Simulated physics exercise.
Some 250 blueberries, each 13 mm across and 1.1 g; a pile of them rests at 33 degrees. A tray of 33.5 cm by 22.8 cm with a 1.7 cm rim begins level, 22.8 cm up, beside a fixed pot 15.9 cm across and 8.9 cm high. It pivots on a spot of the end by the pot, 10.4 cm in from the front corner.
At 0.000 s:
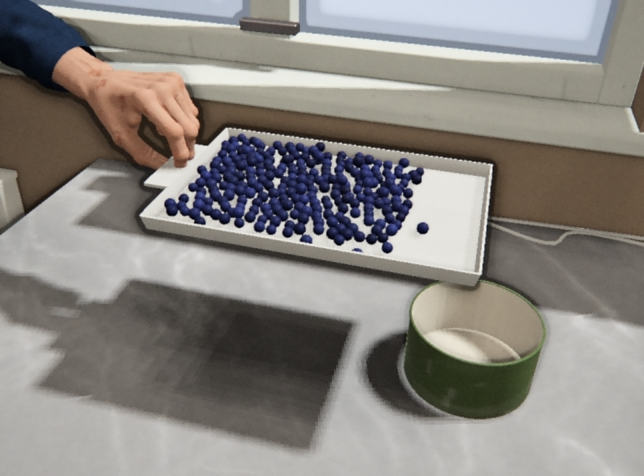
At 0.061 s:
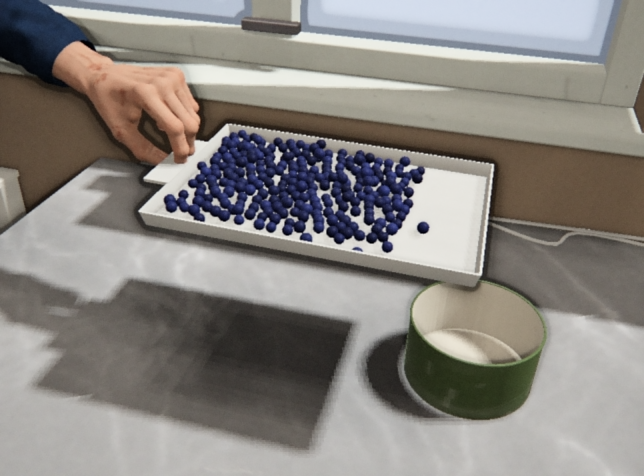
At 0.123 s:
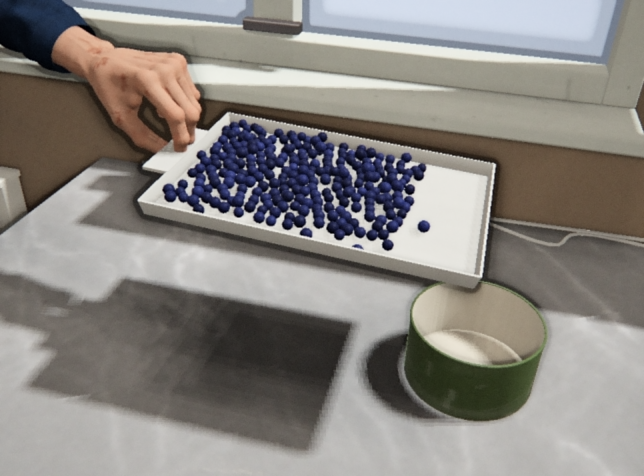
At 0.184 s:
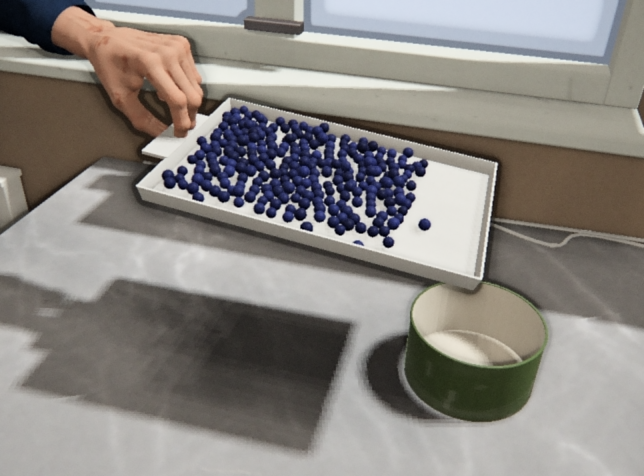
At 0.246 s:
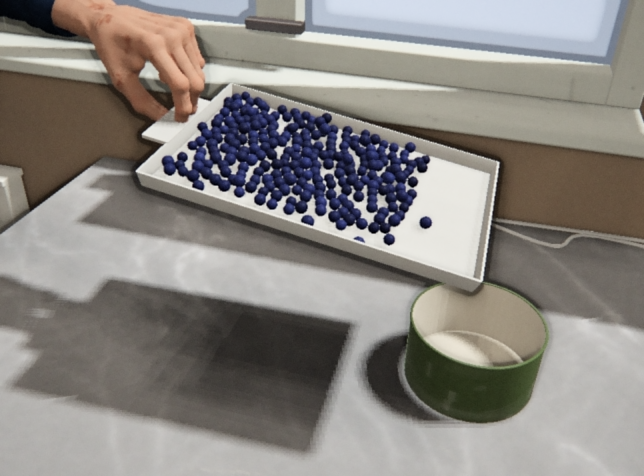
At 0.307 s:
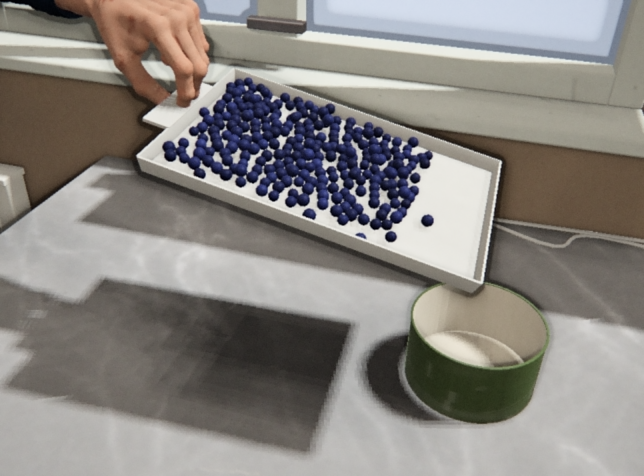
A hand raises the left end of a white tray of blueberries, slanting it down rightward.
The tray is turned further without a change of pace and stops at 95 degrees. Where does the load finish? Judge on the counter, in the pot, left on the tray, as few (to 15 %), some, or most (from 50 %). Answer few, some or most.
Counter most, pot some, tray few.
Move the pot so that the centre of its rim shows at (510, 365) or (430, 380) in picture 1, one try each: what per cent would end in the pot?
Some 75 and 30 per cent.
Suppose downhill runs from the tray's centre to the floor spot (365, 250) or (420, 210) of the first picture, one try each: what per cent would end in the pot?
About 5 and 45 per cent.
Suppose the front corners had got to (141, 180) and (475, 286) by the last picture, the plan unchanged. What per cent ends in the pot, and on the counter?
Pot 5, counter 95.
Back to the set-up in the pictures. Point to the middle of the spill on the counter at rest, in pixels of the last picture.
Near (537, 465).
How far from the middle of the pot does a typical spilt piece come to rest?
Some 16 cm.
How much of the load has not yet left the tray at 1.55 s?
Some 90 per cent of the load.
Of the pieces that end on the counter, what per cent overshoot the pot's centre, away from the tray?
Roughly 90 per cent.
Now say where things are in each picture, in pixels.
Tray tilt 0 degrees, front corners at (145, 214) and (476, 271); middle of the pieces at (302, 180); pot at (477, 318), in the first frame.
Tray tilt 1 degrees, front corners at (145, 210) and (476, 272); middle of the pieces at (302, 177), in the second frame.
Tray tilt 3 degrees, front corners at (143, 199) and (477, 274), lowest corner right front; middle of the pieces at (303, 171), in the third frame.
Tray tilt 6 degrees, front corners at (143, 185) and (477, 275), lowest corner right front; middle of the pieces at (304, 162), in the fourth frame.
Tray tilt 10 degrees, front corners at (142, 170) and (478, 277), lowest corner right front; middle of the pieces at (306, 153), in the fifth frame.
Tray tilt 13 degrees, front corners at (143, 156) and (478, 279), lowest corner right front; middle of the pieces at (309, 144); pot at (479, 321). Its pace works out near 50 degrees a second, in the sixth frame.
Then, at 1.06 s, tilt 51 degrees; the tray holds 95 %, the pot 0 %.
After 1.55 s, tilt 77 degrees; the tray holds 90 %, the pot 0 %.
After 2.12 s, tilt 95 degrees; the tray holds 0 %, the pot 25 %.
At rest (3.0 s), counter 70 %, pot 30 %, tray 0 %.
